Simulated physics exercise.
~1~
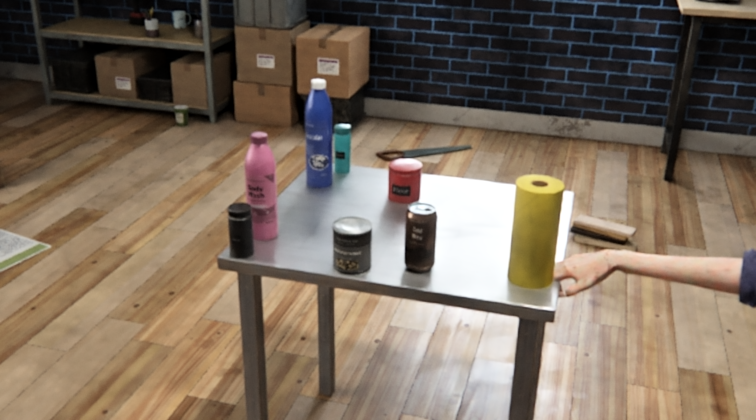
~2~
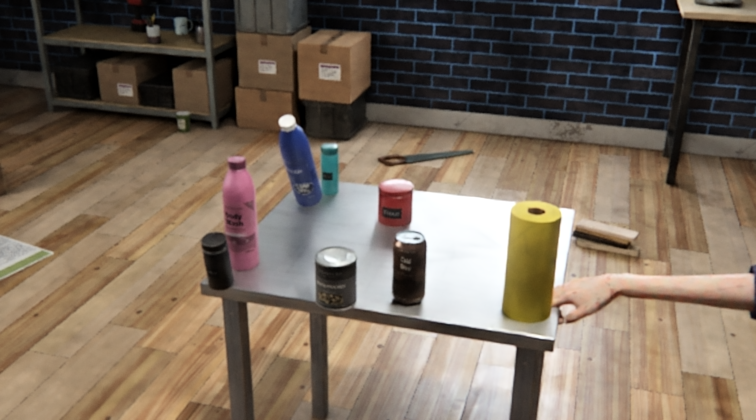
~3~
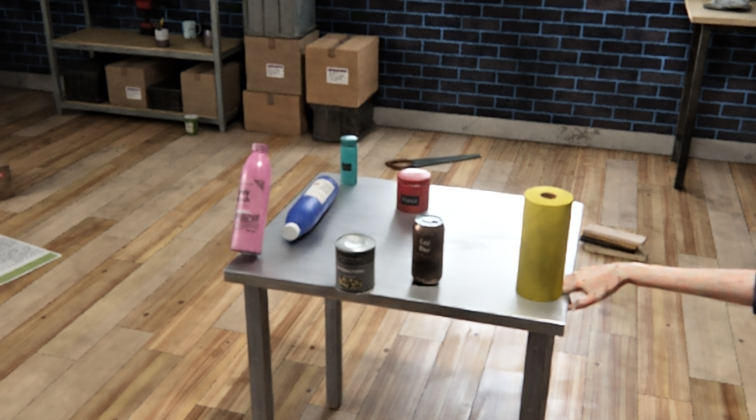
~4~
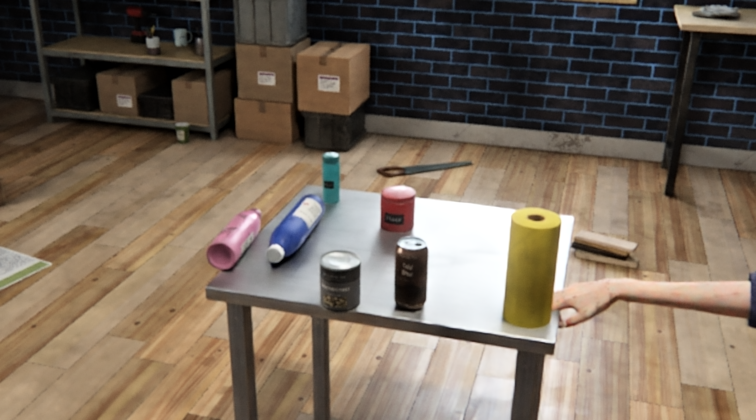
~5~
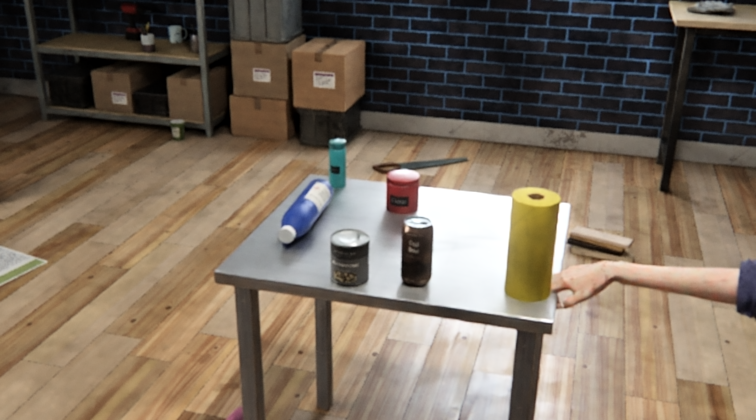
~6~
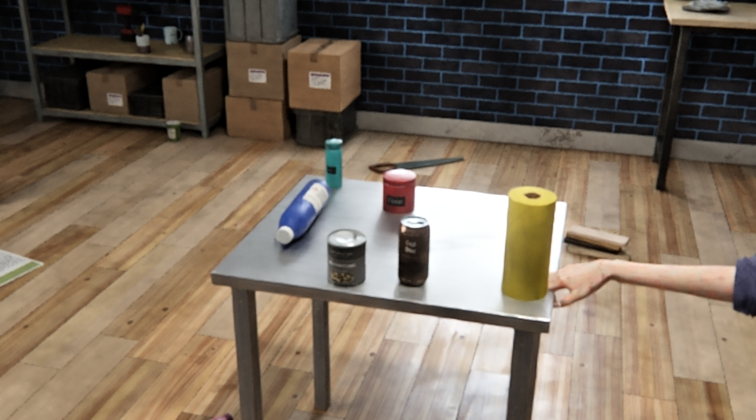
To begin with, eight containers, including bottles, tins and a yellow roll, stand on a light metal work table in a workshop, with a hand gripping the right corner. As the table is jerked about, the tall blue bottle tilts and the small black shaker leans at the left edge. Next the blue bottle lies on its side, the black shaker is gone from the tabletop, and the pink bottle leans. The pink bottle then topples and drops off the table. Finally, the blue bottle remains lying down while the other five items still stand.
